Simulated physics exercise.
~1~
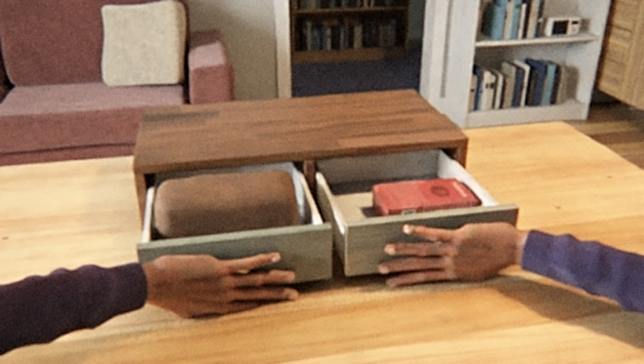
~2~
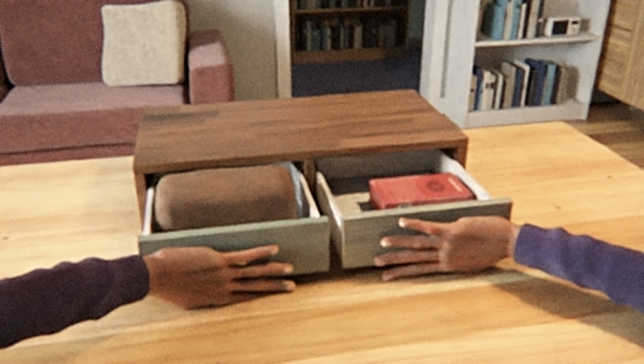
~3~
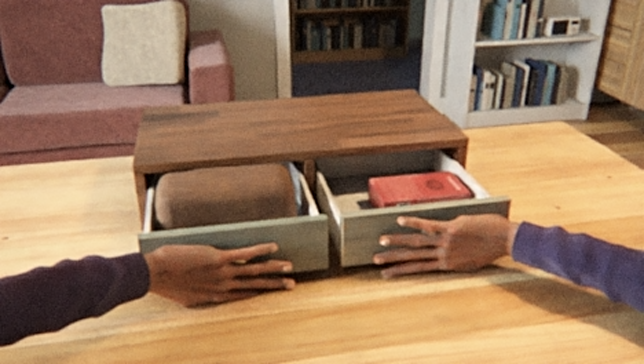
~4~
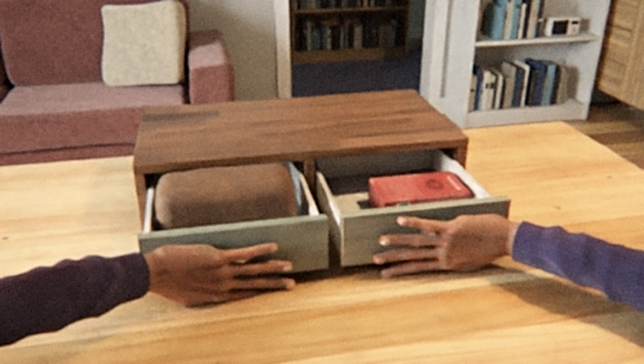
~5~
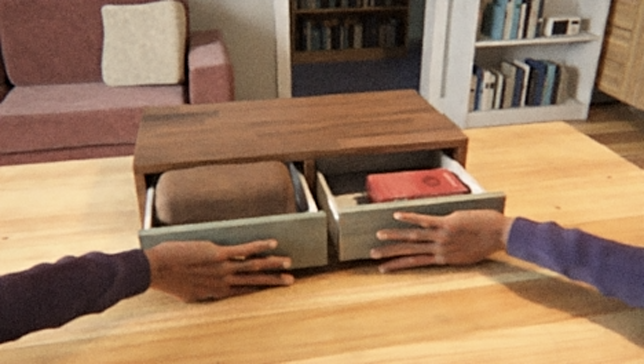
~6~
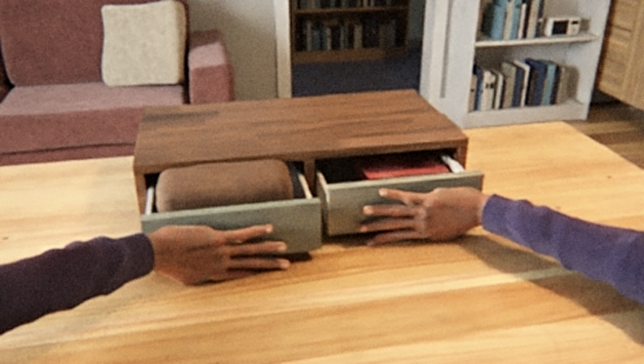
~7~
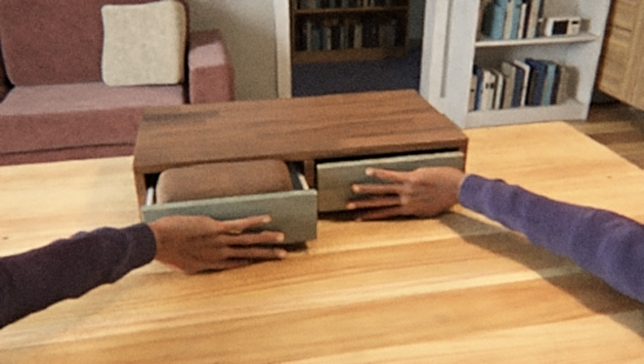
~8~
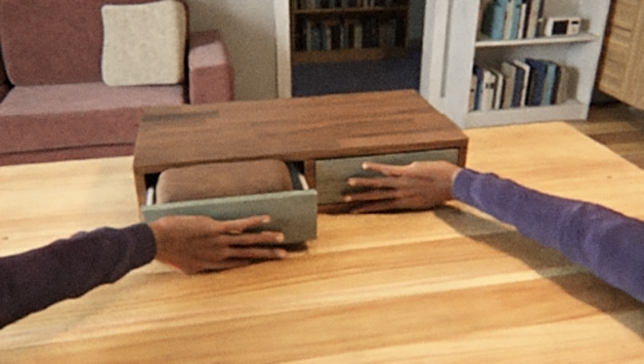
Two hands push both drawers inward; the right one shuts, the left stays ajar.
